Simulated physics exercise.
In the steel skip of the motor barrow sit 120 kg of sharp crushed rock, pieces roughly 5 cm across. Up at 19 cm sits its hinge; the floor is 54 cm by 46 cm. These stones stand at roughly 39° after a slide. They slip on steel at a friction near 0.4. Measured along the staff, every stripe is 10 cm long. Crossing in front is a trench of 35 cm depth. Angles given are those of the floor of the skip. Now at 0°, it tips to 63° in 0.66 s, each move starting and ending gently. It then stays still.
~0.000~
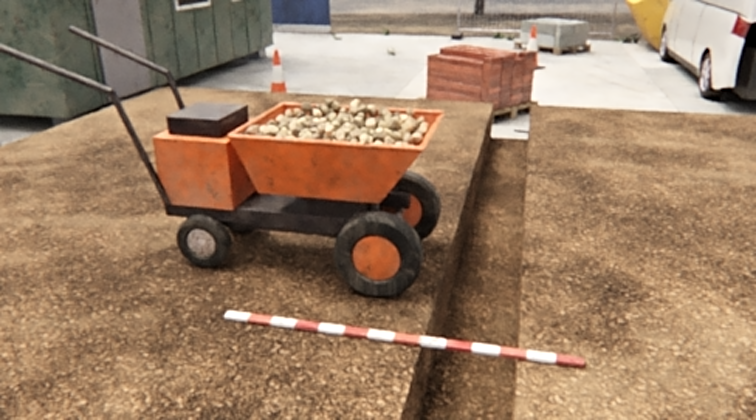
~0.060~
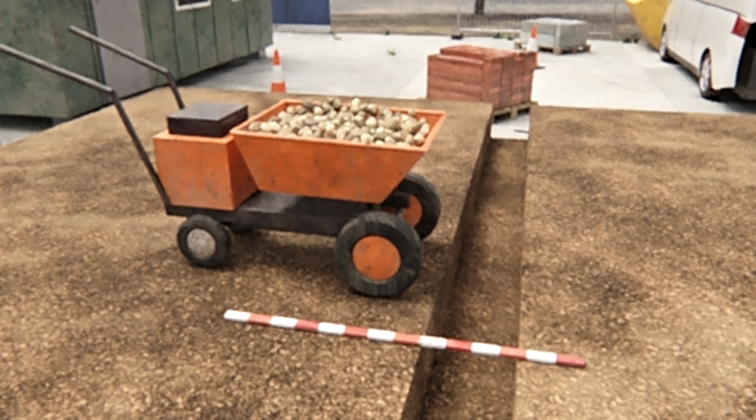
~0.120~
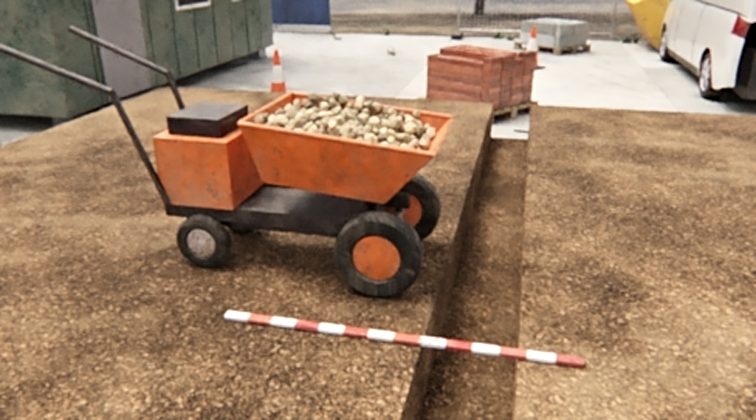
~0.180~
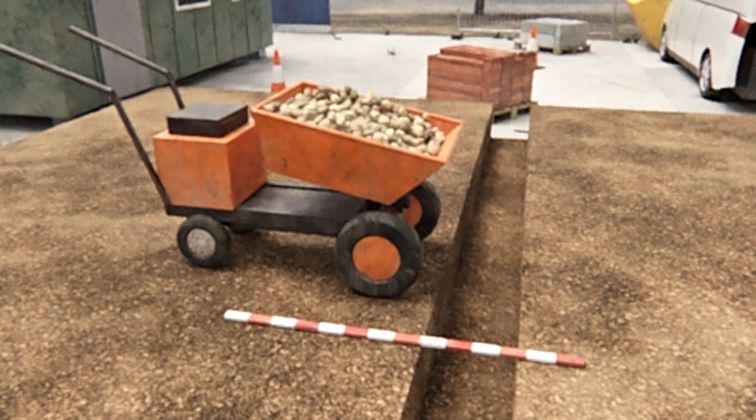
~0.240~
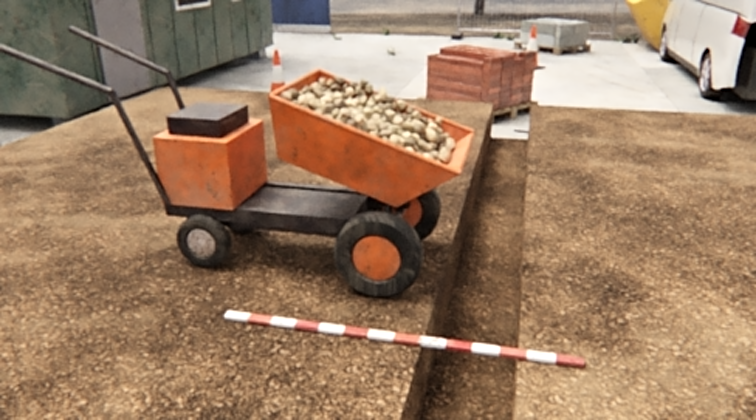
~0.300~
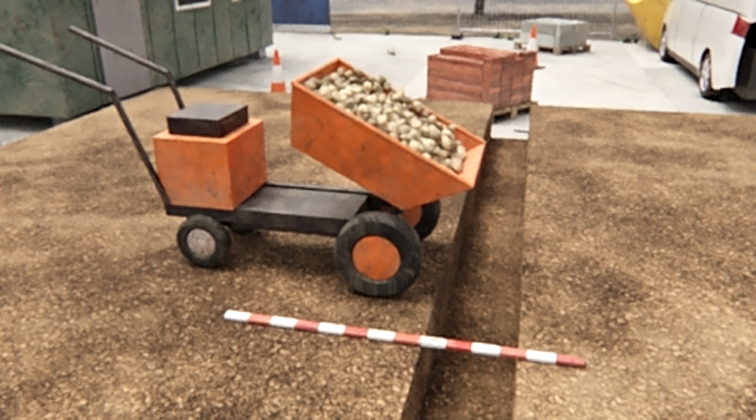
On a building site, an orange skip full of pale stones tilting steadily forward to the right on a stationary motor barrow beside a trench.
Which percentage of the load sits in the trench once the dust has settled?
Near 13 per cent.
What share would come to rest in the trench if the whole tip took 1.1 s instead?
With that timing, about 20 per cent.
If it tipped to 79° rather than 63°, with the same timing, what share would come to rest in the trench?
Then about 25 per cent.
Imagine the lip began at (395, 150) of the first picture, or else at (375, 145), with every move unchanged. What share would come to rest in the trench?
Estimates: 30 % then 40 %.
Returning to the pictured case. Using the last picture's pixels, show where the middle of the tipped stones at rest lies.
I'd put it close to (566, 282).
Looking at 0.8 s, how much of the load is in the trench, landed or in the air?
5 per cent or so by then.
After 0.5 s the floor is at 54°; 100 % in the skip; the foremost stones are at (495, 194).
After 0.8 s the floor is at 63°; 83 % in the skip, 3 % in the trench, 14 % past the trench; the foremost stones are at (576, 289).
After 1.1 s the floor is at 63°; 50 % in the skip, 5 % in the trench, 45 % past the trench; the foremost stones are at (717, 303).
After 3.1 s the floor is at 63°; 42 % in the skip, 13 % in the trench, 45 % past the trench; the foremost stones are past the picture's edge.
